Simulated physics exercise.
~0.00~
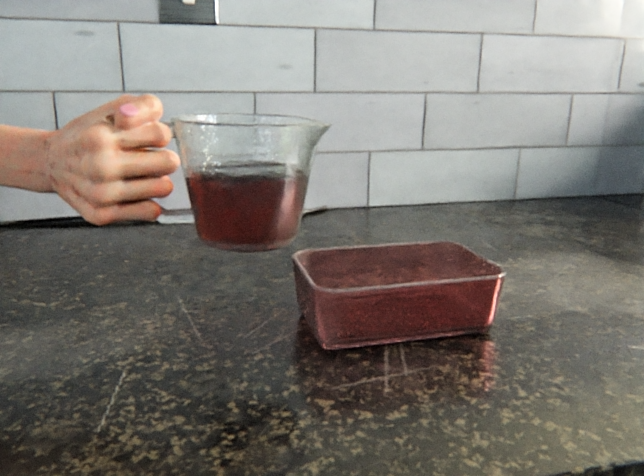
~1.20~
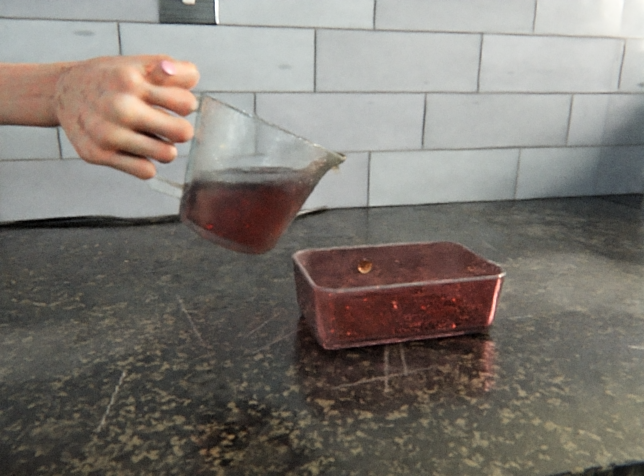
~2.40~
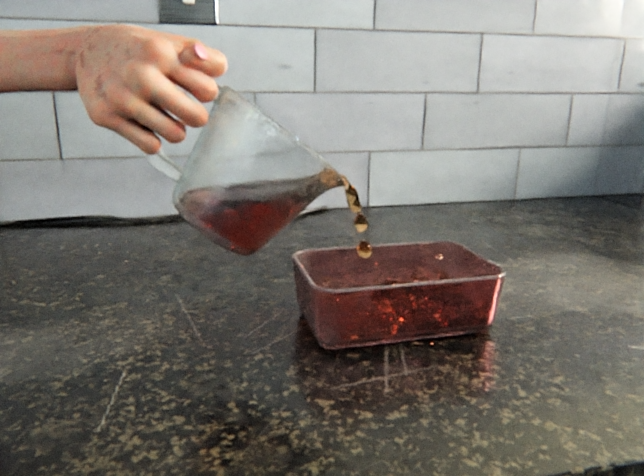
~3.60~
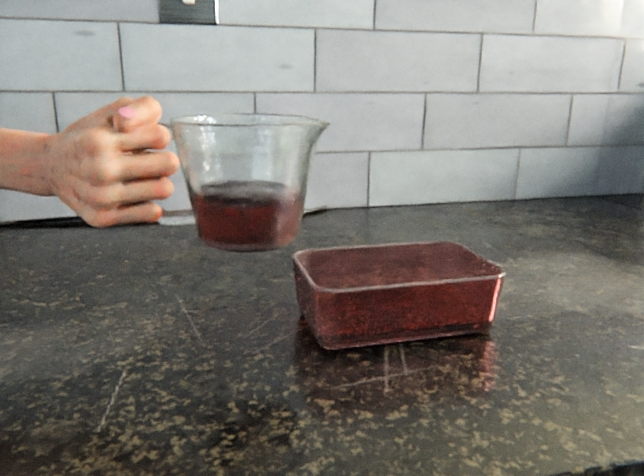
In the video, a hand holds a clear flared jug of reddish-brown tea beside a reddish rectangular food box on a dark speckled worktop, tips it rightward, then more steeply, pouring a thin stream into the box, and finally holds it level with less tea inside.
